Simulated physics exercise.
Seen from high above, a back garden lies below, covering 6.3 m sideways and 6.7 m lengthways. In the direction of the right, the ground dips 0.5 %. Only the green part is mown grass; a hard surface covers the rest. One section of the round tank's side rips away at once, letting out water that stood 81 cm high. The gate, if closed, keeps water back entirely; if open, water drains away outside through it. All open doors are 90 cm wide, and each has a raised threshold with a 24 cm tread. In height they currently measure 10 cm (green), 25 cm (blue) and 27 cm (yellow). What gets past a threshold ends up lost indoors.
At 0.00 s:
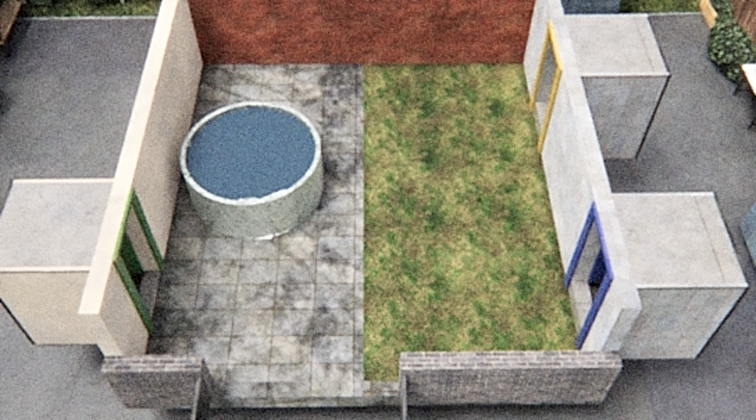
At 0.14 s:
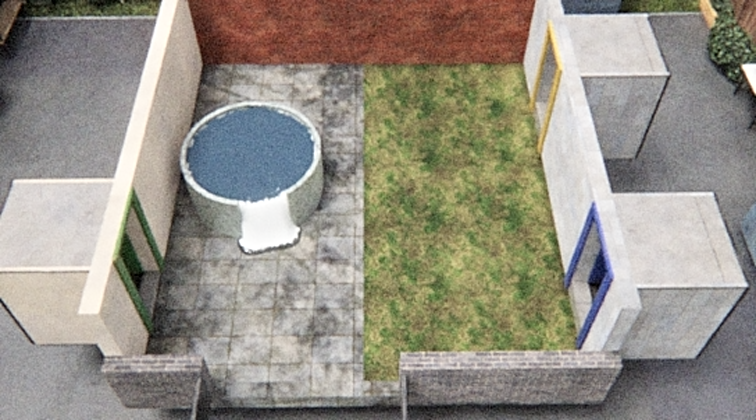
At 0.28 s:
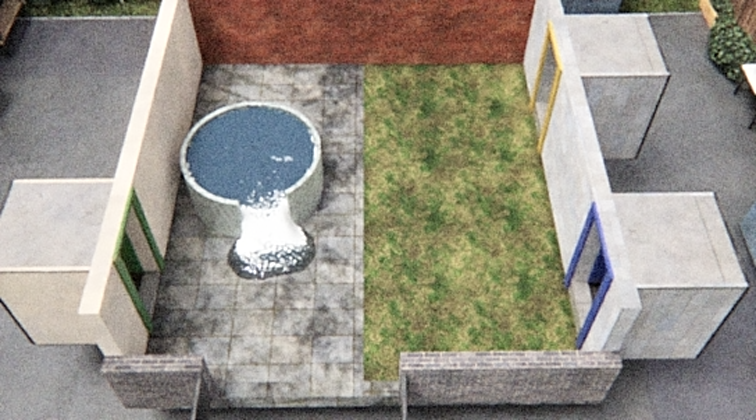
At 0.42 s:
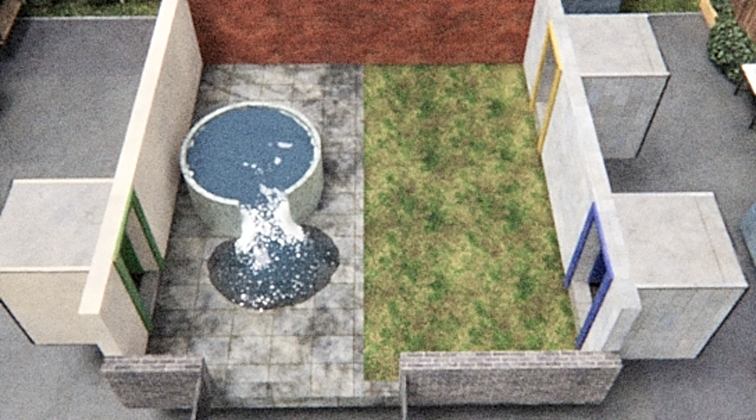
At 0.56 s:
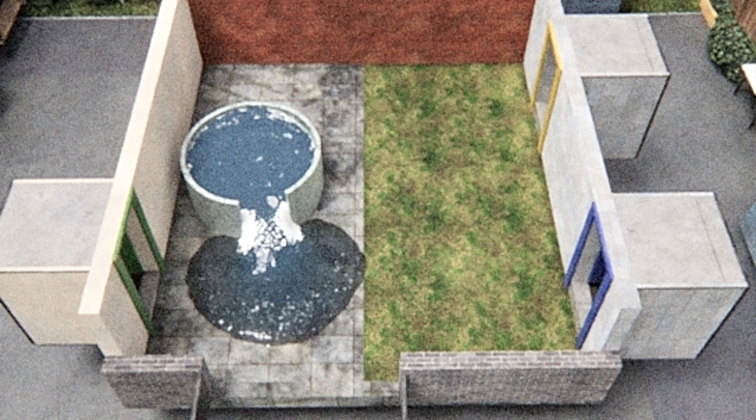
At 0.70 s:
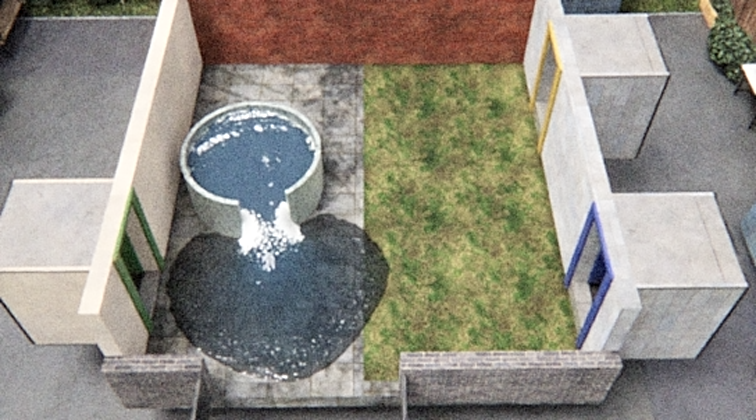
Water burst from the front of a round tank in a walled garden, poured onto the paving, and spread into a wide dark pool that crept over the edge of the grass.
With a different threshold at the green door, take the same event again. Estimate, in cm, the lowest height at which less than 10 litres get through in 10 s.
I would say 6 cm.
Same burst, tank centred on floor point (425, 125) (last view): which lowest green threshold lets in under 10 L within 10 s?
At least roughly 6.5 cm high.
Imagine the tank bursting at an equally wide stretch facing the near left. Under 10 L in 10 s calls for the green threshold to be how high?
It should stand roughly 20 cm high.
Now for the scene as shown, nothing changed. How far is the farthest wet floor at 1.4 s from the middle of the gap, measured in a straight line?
Close to 3.4 metres, I'd say.
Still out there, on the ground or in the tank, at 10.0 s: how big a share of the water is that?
Close to 46 in a hundred.
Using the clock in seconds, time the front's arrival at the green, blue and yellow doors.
Arrival: Green 0.8 s, blue 3.6 s, yellow 10.0 s.
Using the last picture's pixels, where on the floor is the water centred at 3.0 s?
I'd put it close to (277, 232).
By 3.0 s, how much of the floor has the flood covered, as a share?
Approximately 35 %.
After 1.4 s water covers 25 % of the floor, deepest (38 cm) near (281, 236); 5 cm at the green door, 0 litres in over its 10 cm threshold.
After 3.0 s water covers 35 % of the floor, deepest (26 cm) near (281, 236); 9 cm at the green door, 0 litres in over its 10 cm threshold.
After 10.0 s water covers 60 % of the floor, deepest (8 cm) near (281, 236); 5 cm at the green door, 1 litre in over its 10 cm threshold.
At the green door as built, the water arrived by 0.9 s and peaked near 9 cm at 2.8 s.
Run again over the same 10 s with other heights there, 18 litres in over 5 cm, 7 litres over 7 cm. The limit of 10 litres is kept from about 6 cm up.
